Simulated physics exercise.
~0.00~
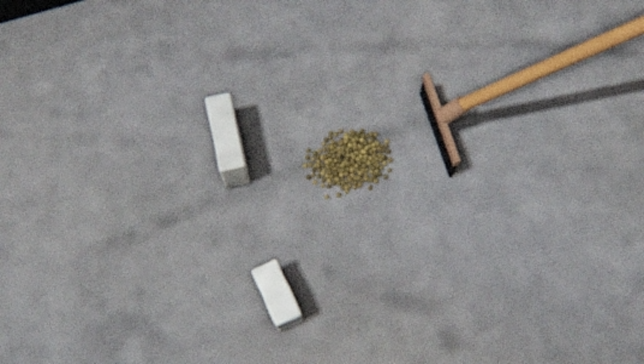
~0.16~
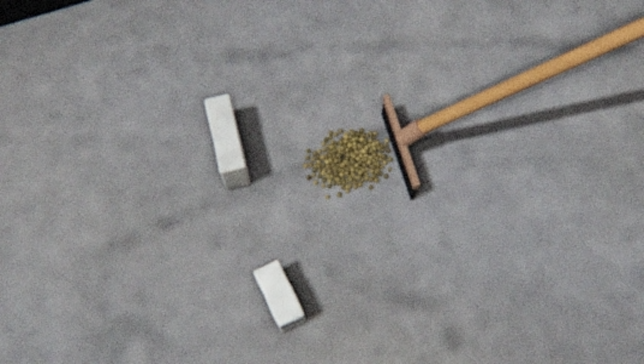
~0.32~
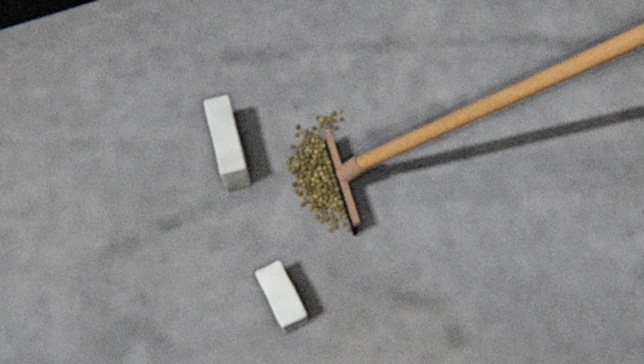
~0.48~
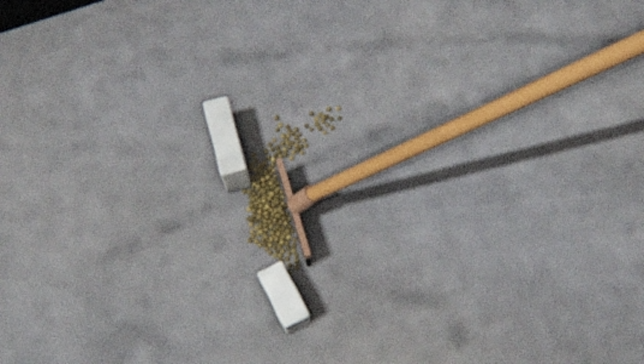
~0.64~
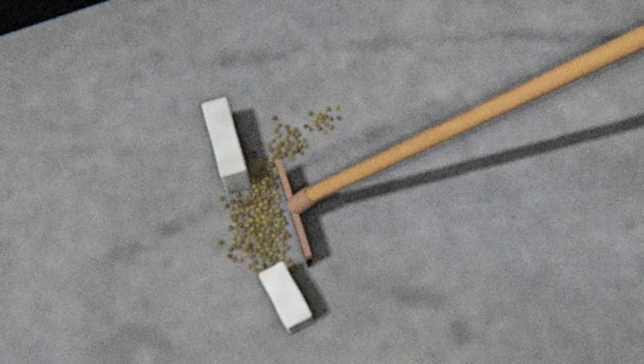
A squeegee with a long wooden handle slid left and slightly down across a grey floor, pushing a pile of lentils toward two white blocks, then stopped with some lentils in the gap, many held up before the blocks, and a few left behind.
